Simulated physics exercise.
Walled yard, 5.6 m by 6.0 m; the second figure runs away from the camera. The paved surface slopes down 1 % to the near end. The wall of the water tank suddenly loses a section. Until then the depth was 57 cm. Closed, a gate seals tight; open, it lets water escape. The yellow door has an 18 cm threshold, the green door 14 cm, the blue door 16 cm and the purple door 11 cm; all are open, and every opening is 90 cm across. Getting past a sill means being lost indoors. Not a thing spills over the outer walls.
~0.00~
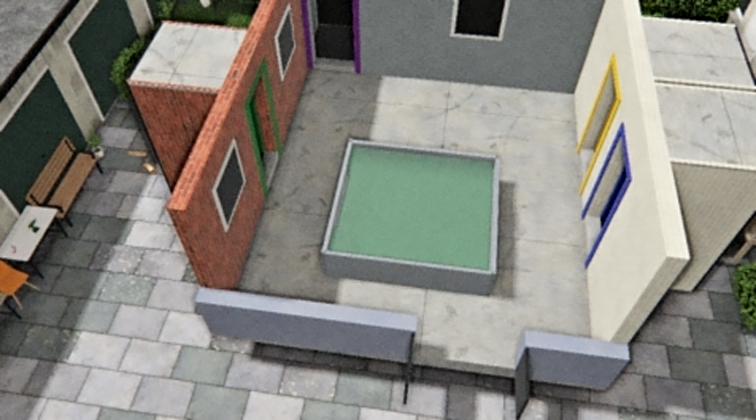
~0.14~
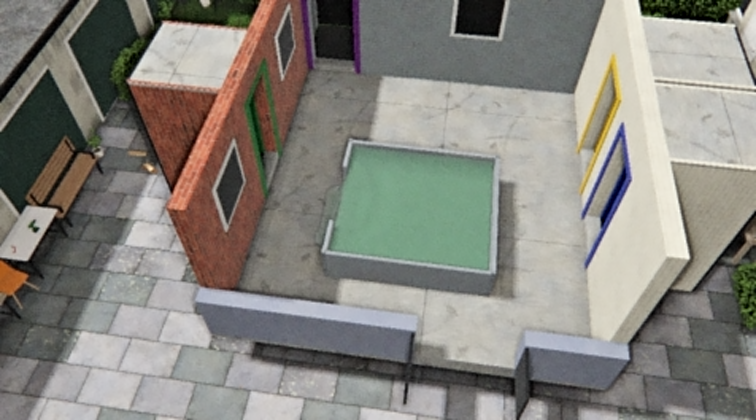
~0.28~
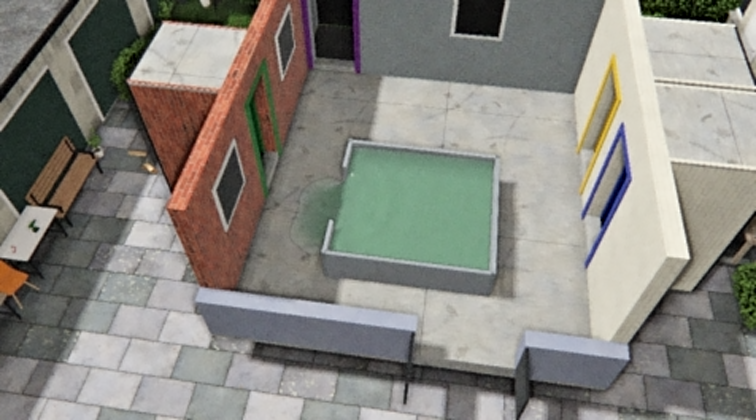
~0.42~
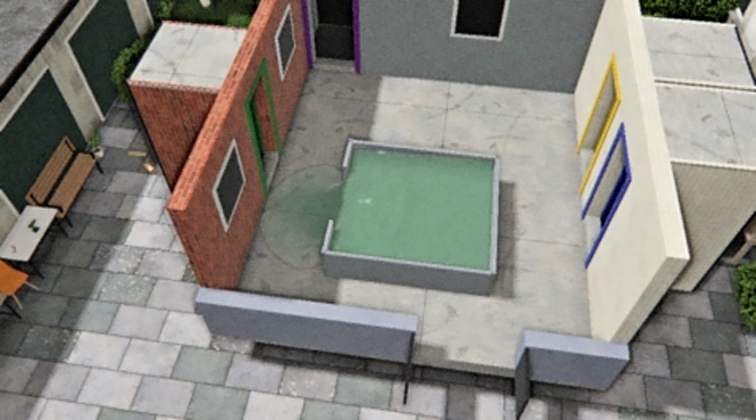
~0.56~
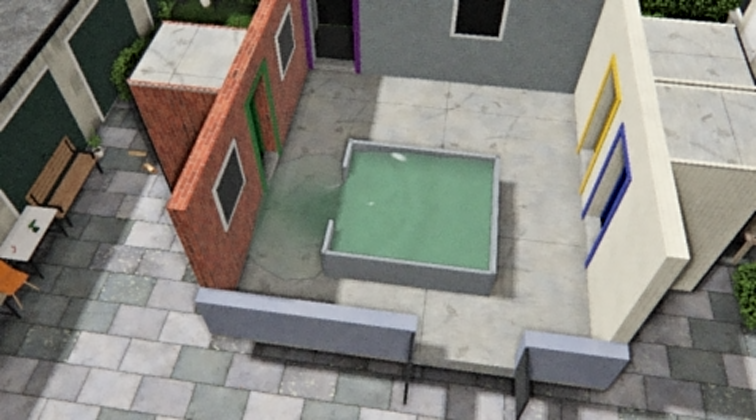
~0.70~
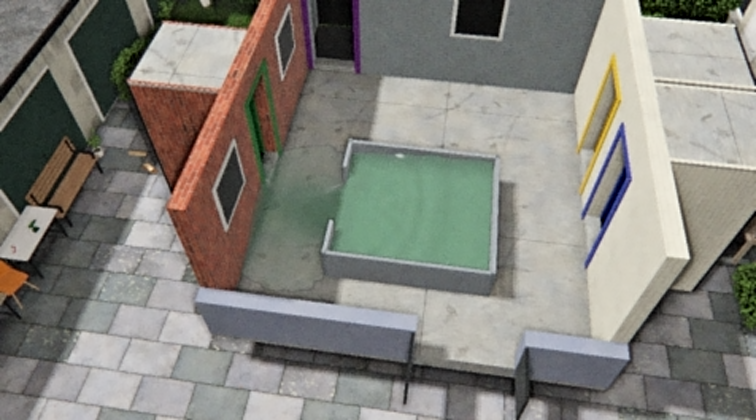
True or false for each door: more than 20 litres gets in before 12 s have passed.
Yellow door false, green door true, blue door false, purple door true.
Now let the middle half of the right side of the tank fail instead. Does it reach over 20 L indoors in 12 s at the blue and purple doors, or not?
Measured against that limit, blue comes out beyond it and purple comes out short of it.
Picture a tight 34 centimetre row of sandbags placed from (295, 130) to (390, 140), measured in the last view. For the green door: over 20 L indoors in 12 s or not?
Note, green vs limit: Higher.
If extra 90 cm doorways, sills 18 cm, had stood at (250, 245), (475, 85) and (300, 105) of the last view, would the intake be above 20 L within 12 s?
Well, the first is on the high side, the second is on the low side, and the third is on the low side.
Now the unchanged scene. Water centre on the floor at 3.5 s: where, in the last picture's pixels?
I'd say somewhere around (372, 221).
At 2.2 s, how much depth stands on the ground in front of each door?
Yellow 0 cm, green 32 cm, blue 0 cm, purple 10 cm.
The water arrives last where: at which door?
Last: Yellow.
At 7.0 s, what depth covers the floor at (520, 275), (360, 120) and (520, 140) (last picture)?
Taking the spots in order: 3 cm, 2 cm, 5 cm.
After 1.4 s water covers 15 % of the floor and is deepest (42 cm) near (271, 215); yellow door not reached, green door 30 cm at the sill, 34 L in, blue door not reached, purple door not reached.
After 2.2 s water covers 30 % of the floor and is deepest (41 cm) near (271, 215); yellow door not reached, green door 32 cm at the sill, 110 L in, blue door not reached, purple door 10 cm at the sill, 0 L in.
After 3.5 s water covers 55 % of the floor and is deepest (32 cm) near (228, 314); yellow door not reached, green door 24 cm at the sill, 202 L in, blue door not reached, purple door 20 cm at the sill, 32 L in.
After 7.0 s water covers 95 % of the floor and is deepest (20 cm) near (228, 314); yellow door 9 cm at the sill, 0 L in, green door 14 cm at the sill, 258 L in, blue door 5 cm at the sill, 0 L in, purple door 13 cm at the sill, 74 L in.
After 12.0 s water covers 95 % of the floor and is deepest (12 cm) near (228, 314); yellow door 10 cm at the sill, 0 L in, green door 8 cm at the sill, 260 L in, blue door 12 cm at the sill, 0 L in, purple door 8 cm at the sill, 77 L in.
